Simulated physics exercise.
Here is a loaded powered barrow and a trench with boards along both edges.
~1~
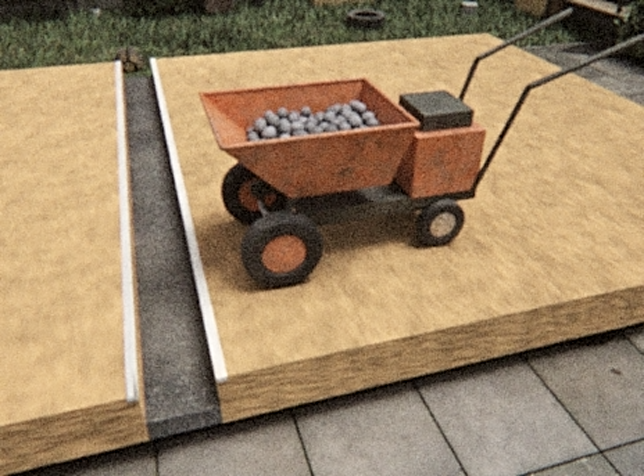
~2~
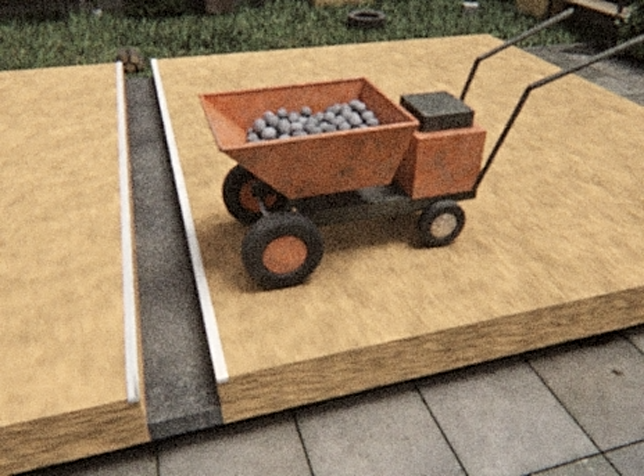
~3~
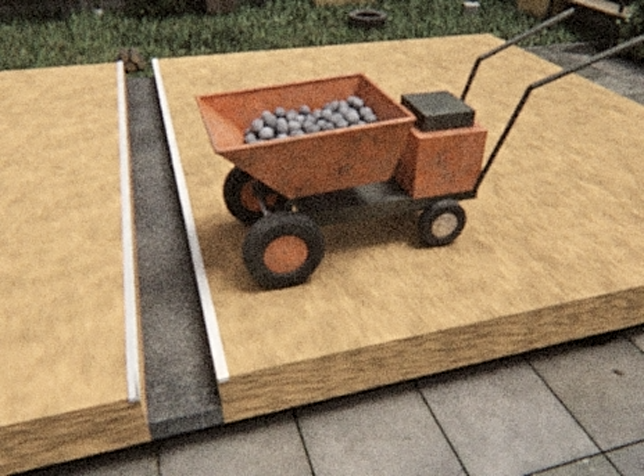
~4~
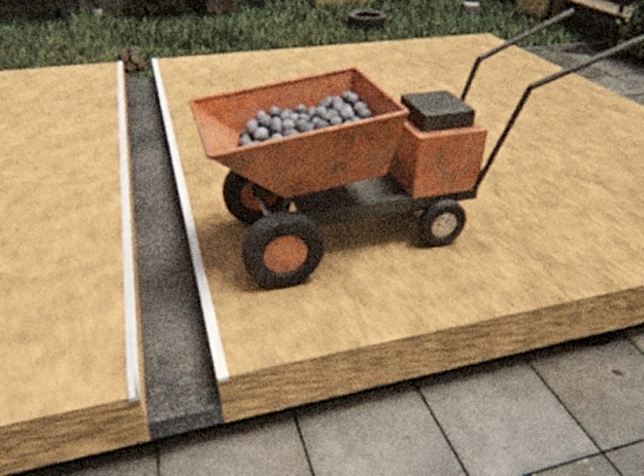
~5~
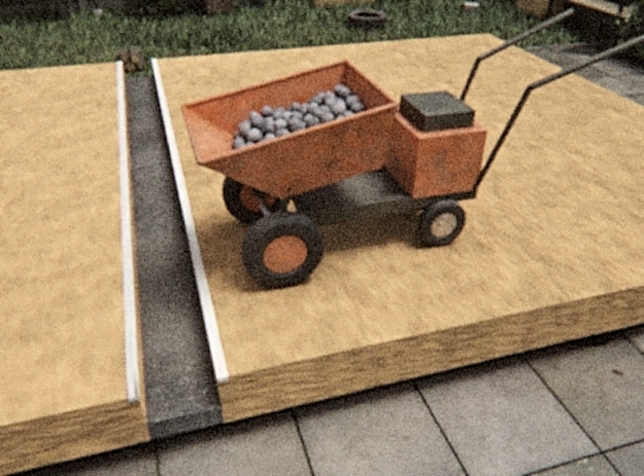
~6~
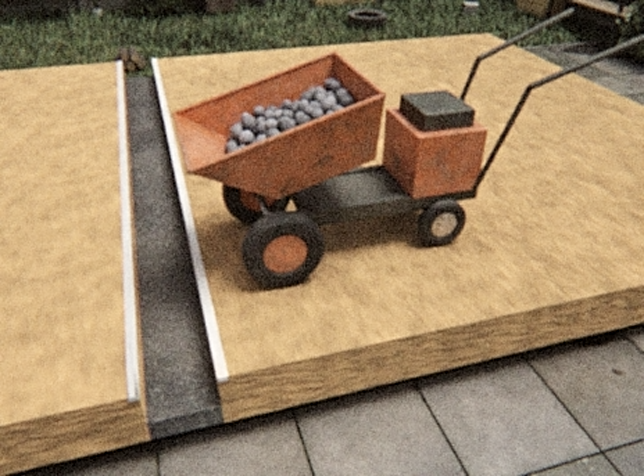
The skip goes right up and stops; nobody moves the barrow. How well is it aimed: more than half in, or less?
The trench takes under half.
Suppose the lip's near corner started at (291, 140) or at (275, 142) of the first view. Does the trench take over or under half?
At the first place above a half, at the second above a half.
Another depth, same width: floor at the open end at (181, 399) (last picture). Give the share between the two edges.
About 10 per cent.
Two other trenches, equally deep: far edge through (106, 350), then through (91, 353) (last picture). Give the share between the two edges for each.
In turn 70 and 90 in a hundred.
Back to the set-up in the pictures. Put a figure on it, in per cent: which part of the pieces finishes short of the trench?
It comes to 0 per cent or so.
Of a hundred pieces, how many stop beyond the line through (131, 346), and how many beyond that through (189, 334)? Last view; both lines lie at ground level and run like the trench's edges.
Roughly 40 per cent, and 80 per cent.
Soon, skip tipped steeply; all in the skip.
A while on, skip tipped right over; most in the skip; a small part in or heaped over the trench; a small part beyond it.
Towards the end, skip tipped right over; about a quarter in the skip; about a quarter in or heaped over the trench; about half beyond it.
Finally, skip tipped right over; about a quarter in the skip; about a third in or heaped over the trench; about half beyond it.
